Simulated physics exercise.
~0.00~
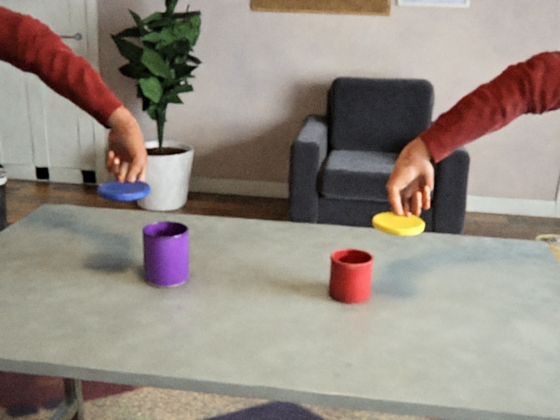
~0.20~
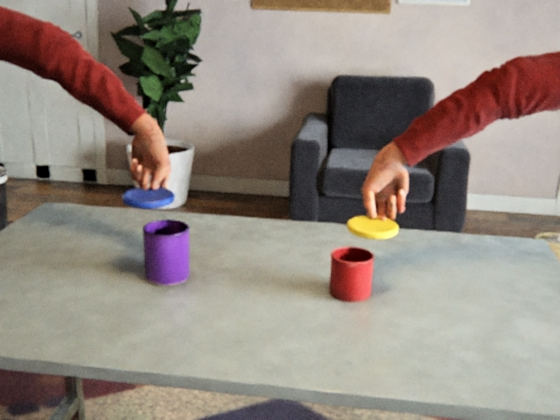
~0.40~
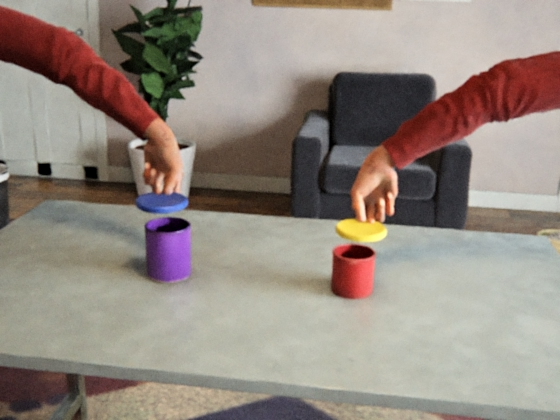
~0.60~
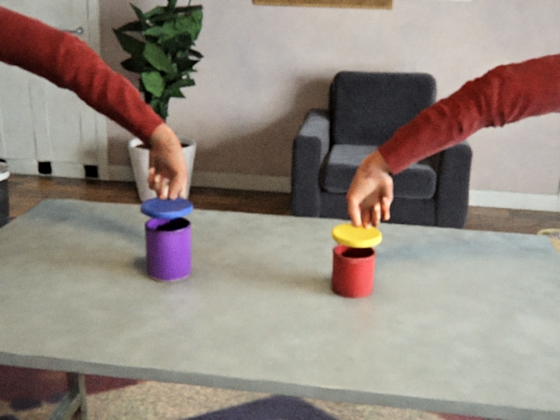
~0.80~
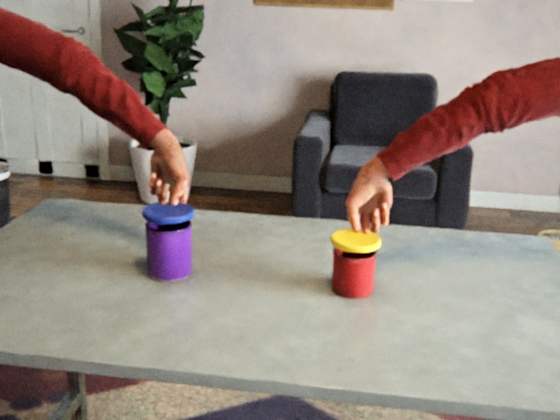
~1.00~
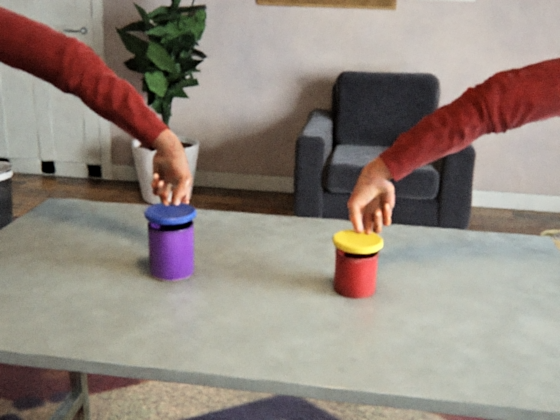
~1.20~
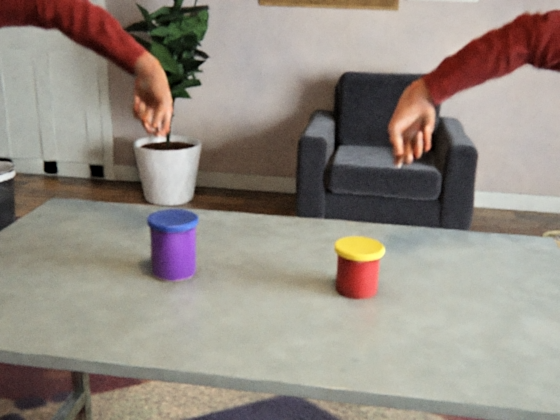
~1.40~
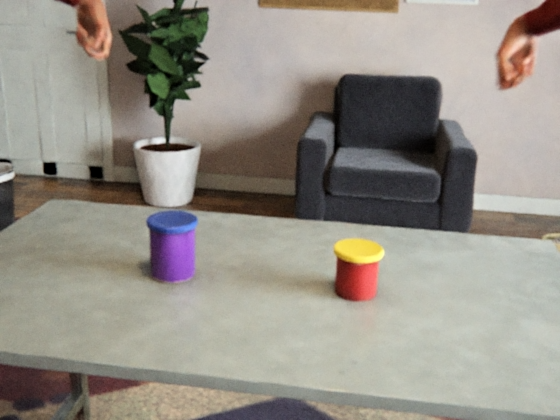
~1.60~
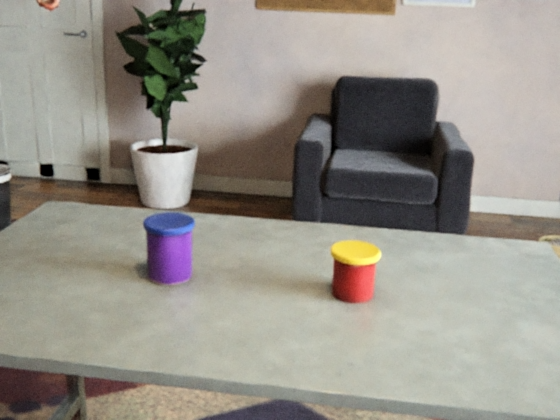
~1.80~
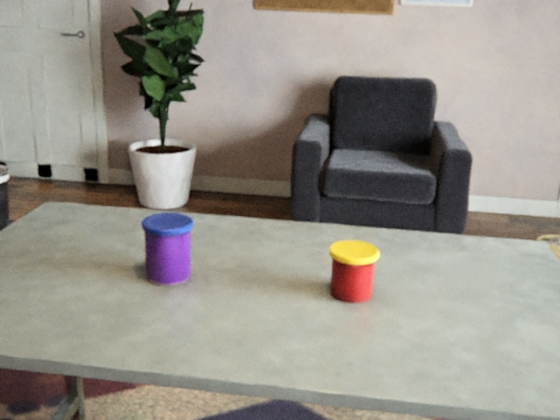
On a grey table, two hands lowering blue and yellow lids onto purple and red containers, then withdrawing, leaving both covered.
